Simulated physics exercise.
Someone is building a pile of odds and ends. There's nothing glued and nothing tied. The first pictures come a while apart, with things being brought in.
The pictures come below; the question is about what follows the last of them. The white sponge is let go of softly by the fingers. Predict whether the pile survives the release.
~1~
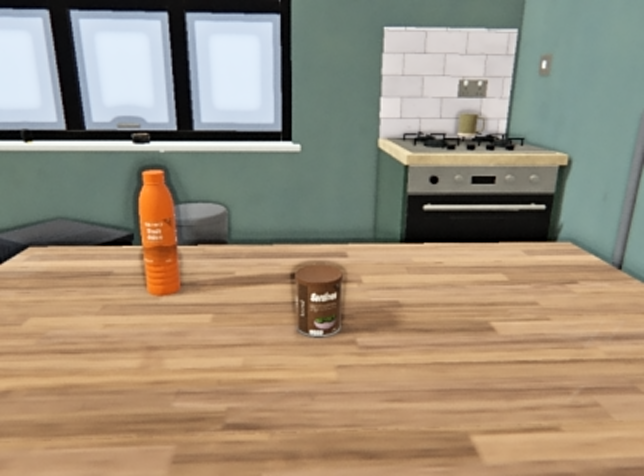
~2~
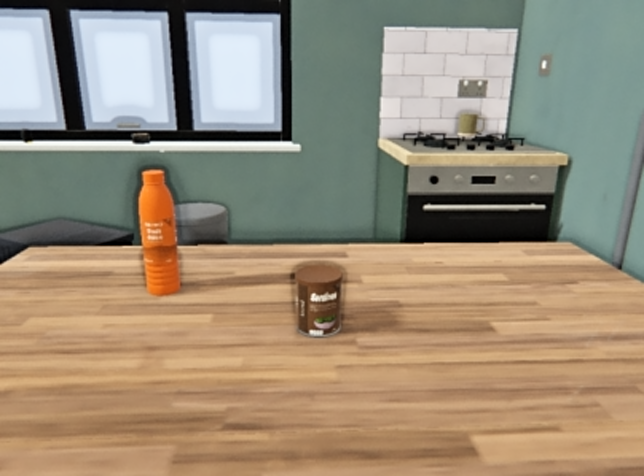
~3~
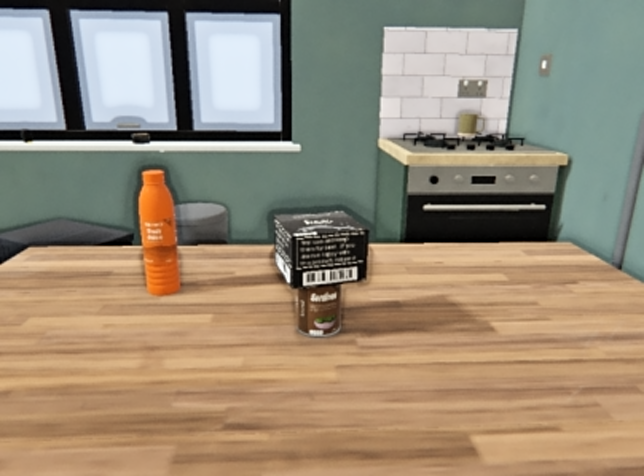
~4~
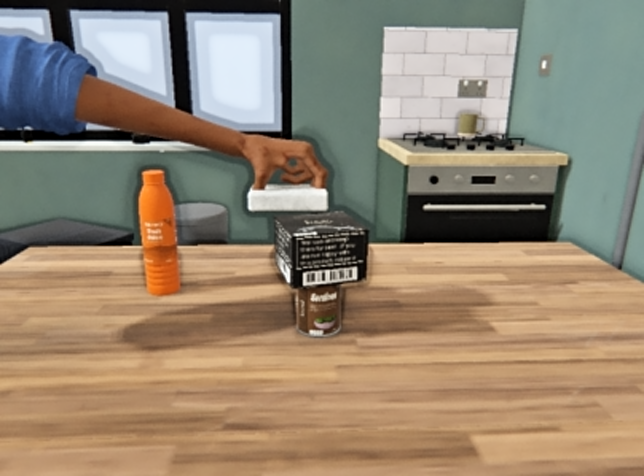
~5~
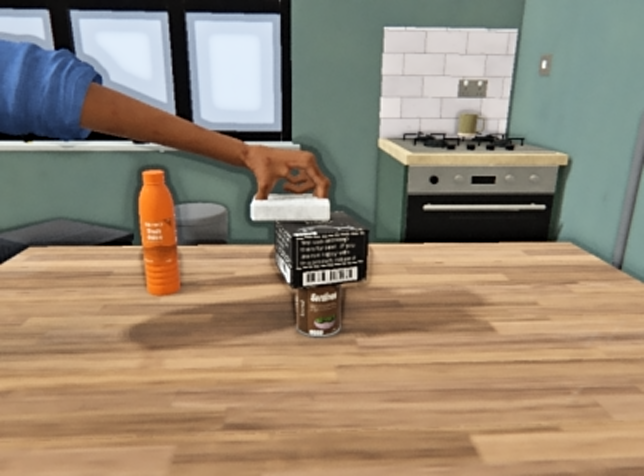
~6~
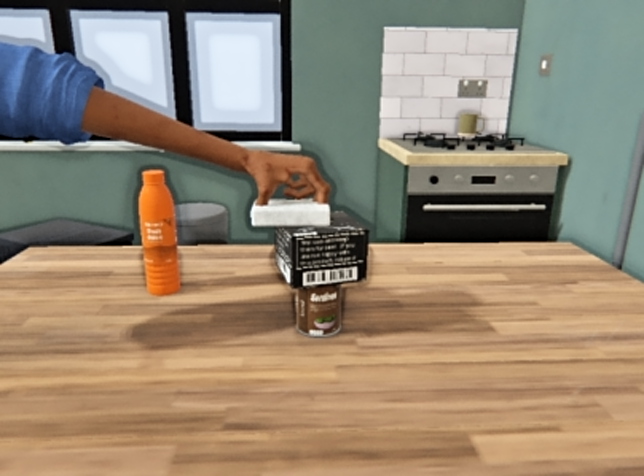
It survives.
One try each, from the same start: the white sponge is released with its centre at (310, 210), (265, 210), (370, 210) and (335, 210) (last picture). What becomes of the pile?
Well, the first time it stays intact, the second time it tips over, the third time it tips over, and the fourth time it stays intact.
Then, 0.70 s past the last view, nothing moves.
Then, 1.60 s past the last view, white sponge resting near (291, 213).
Finally, all 4 still in place. Final places as the last picture's camera would see them, white sponge near (291, 213). The pile stays up.
